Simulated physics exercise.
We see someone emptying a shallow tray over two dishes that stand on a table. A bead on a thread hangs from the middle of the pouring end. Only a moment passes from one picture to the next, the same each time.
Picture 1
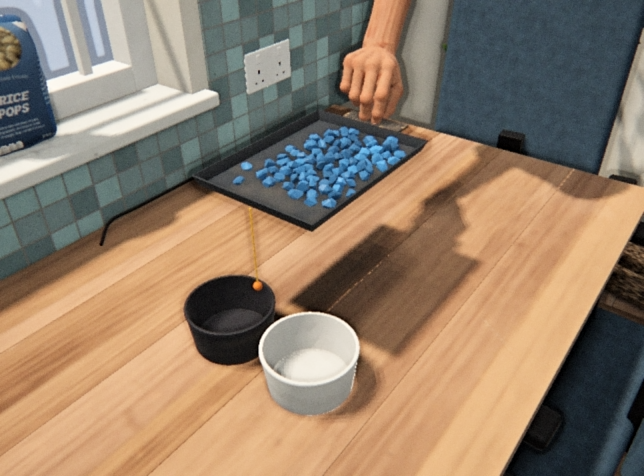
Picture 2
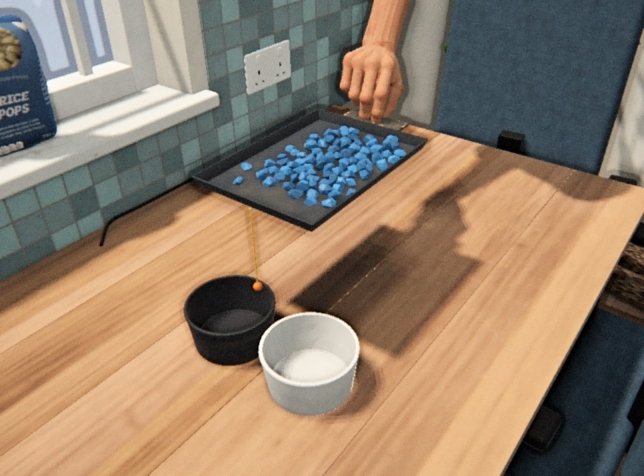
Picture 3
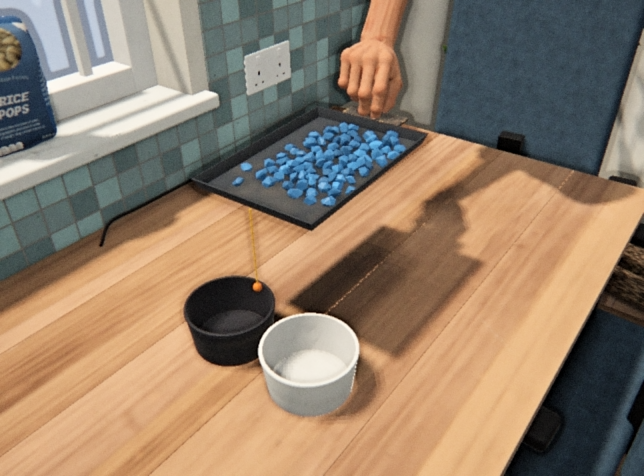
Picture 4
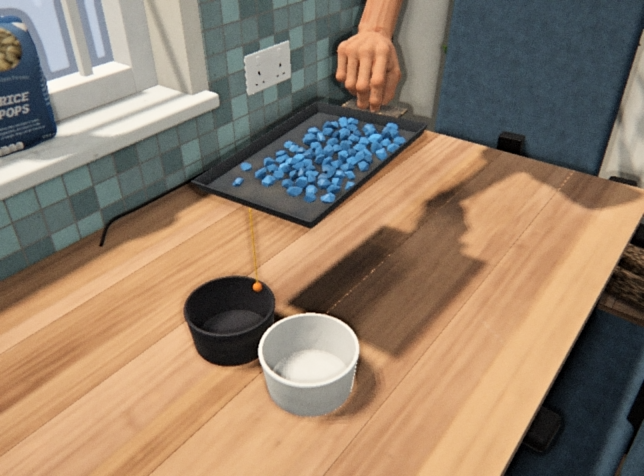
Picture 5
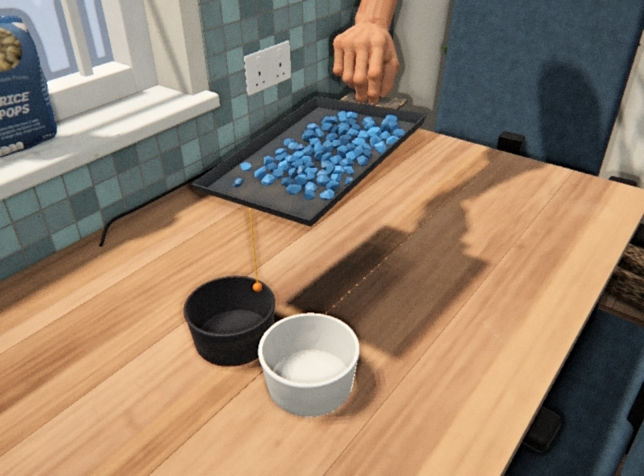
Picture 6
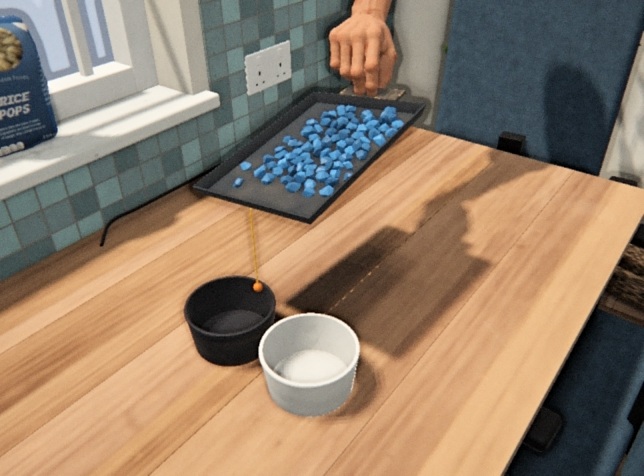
At the start, a hand grips the far end of a dark tray of blue stones on a wooden table, behind a black dish and a white dish. The hand then slowly raises that end, tilting the tray slightly toward its near left corner, while the dishes and the hanging orange bead stay still.
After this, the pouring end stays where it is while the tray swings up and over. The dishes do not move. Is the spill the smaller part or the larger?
They take only the smaller part between them.
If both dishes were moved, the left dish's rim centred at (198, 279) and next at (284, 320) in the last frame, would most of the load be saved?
The first try: The larger part. The second: The smaller part.
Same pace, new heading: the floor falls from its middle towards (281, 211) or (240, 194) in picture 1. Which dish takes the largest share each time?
The first try: The right one. The second: Left.
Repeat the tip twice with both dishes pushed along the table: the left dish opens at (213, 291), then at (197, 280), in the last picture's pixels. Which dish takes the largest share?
One: The dish on the left. Two: The left one.
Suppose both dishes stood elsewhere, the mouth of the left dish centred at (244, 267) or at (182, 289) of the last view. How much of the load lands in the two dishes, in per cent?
Near 50 % and 60 %.
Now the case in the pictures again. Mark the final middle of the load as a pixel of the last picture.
Near (199, 304).
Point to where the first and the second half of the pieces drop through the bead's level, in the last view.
First near (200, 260), later near (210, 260).
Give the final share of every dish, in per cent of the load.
For the left dish some 20 %, for the right dish some 0 %.
Soon after the last picture, tray tipped steeply; most on the tray; a stray few in the left dish; a small part outside both; a small part in the air.
A little later, tray tipped right over; about a quarter in the left dish; most outside both; a stray few in the air.
Later still, tray tipped past a quarter turn; about a quarter in the left dish; most outside both.
At rest, tray tipped past a quarter turn; none in the right dish; about a quarter in the left dish; most outside both.
